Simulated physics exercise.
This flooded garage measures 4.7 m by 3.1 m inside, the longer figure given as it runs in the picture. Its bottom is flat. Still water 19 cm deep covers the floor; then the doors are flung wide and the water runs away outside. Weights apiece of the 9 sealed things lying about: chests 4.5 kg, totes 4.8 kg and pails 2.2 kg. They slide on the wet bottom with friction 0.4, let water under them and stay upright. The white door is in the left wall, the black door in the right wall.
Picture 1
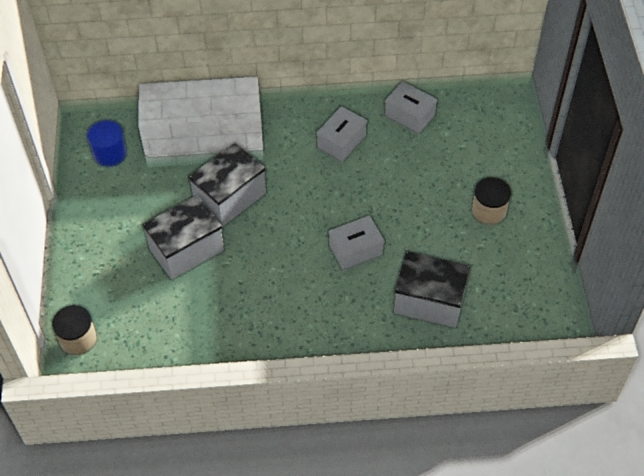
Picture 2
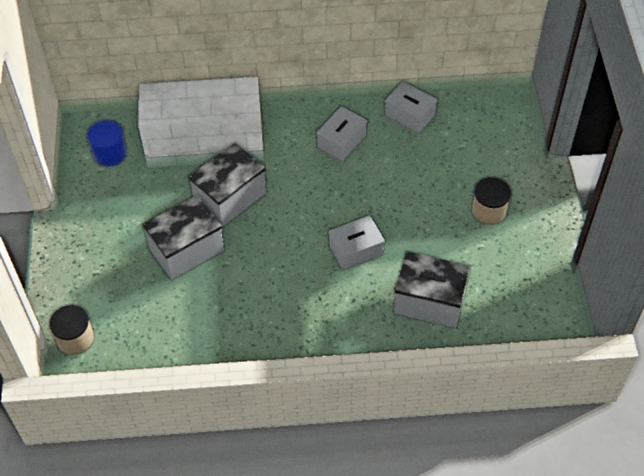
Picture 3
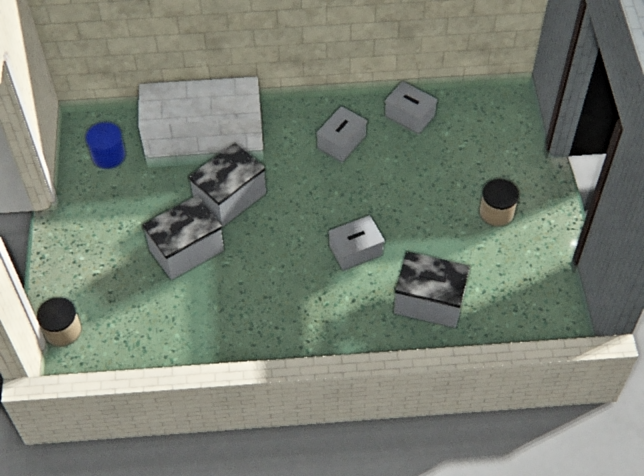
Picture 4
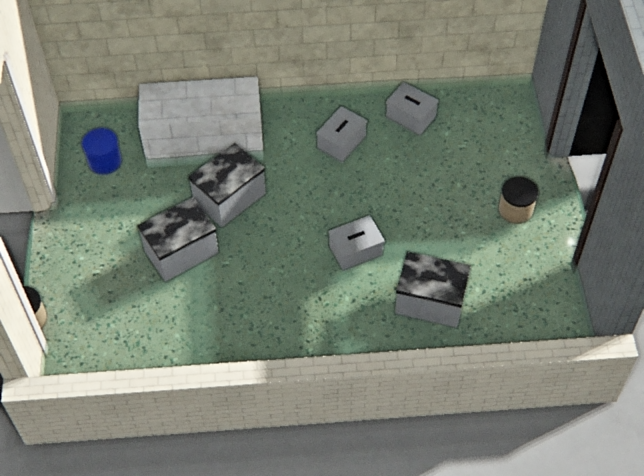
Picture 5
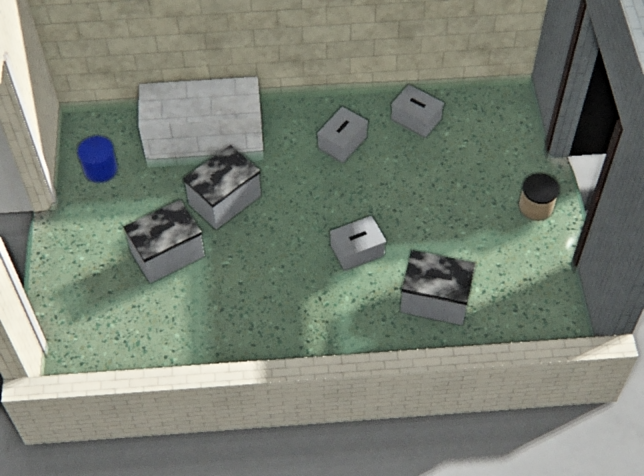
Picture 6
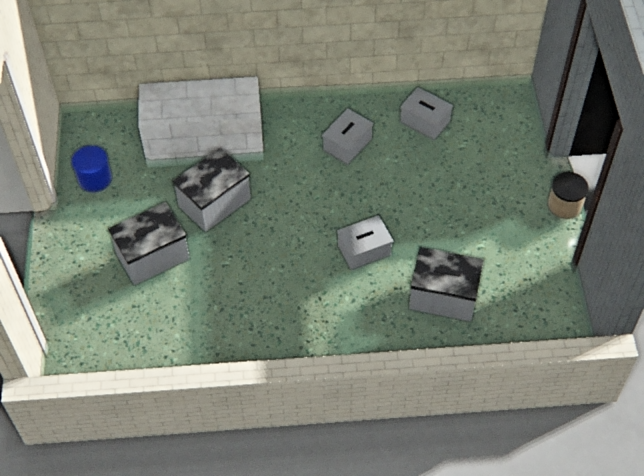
Boxes and pails on a wet green floor drift apart toward open doors on both sides.
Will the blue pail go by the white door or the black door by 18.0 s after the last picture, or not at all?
The blue pail: White doorway.
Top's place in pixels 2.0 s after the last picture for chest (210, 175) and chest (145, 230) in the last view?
Around (163, 192) and (42, 248).
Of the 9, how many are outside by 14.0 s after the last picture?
By then 7.
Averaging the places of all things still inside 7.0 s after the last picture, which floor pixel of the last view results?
Near (457, 216).
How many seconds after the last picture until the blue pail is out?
At about 1.5 s.
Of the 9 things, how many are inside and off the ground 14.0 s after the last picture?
2 of them.
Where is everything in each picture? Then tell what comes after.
The first picture shows the blue pail at (105, 134) floats; 19 cm deep round most things; 0 of 9 have shifted.
The second picture shows the blue pail at (105, 134), afloat; 19 cm deep round most things; 0 of 9 have shifted.
The third picture shows the blue pail at (104, 136), afloat; about 2550 L in view; 2 of 9 have shifted.
The fourth picture shows the blue pail at (100, 142), afloat, 9 cm from its start; about 2460 L in view; 3 of 9 have shifted.
The fifth picture shows the blue pail at (95, 150), afloat, 18 cm from its start; 17 cm deep round most things; 6 of 9 have shifted.
The sixth picture shows the blue pail at (90, 160), afloat, 29 cm from its start; 16 cm deep round most things; 9 of 9 have shifted.
Then, 2.0 s after the last picture the blue pail has gone out by the white door; 3 of 9 are out; 6 afloat.
Then, 7.0 s after the last picture the blue pail has gone out by the white door; 5 of 9 are out; 3 afloat.
Then, 14.0 s after the last picture the blue pail has gone out by the white door; 7 of 9 are out; 2 afloat.
Then, 18.0 s after the last picture the blue pail has gone out by the white door; 7 of 9 are out; 2 afloat.
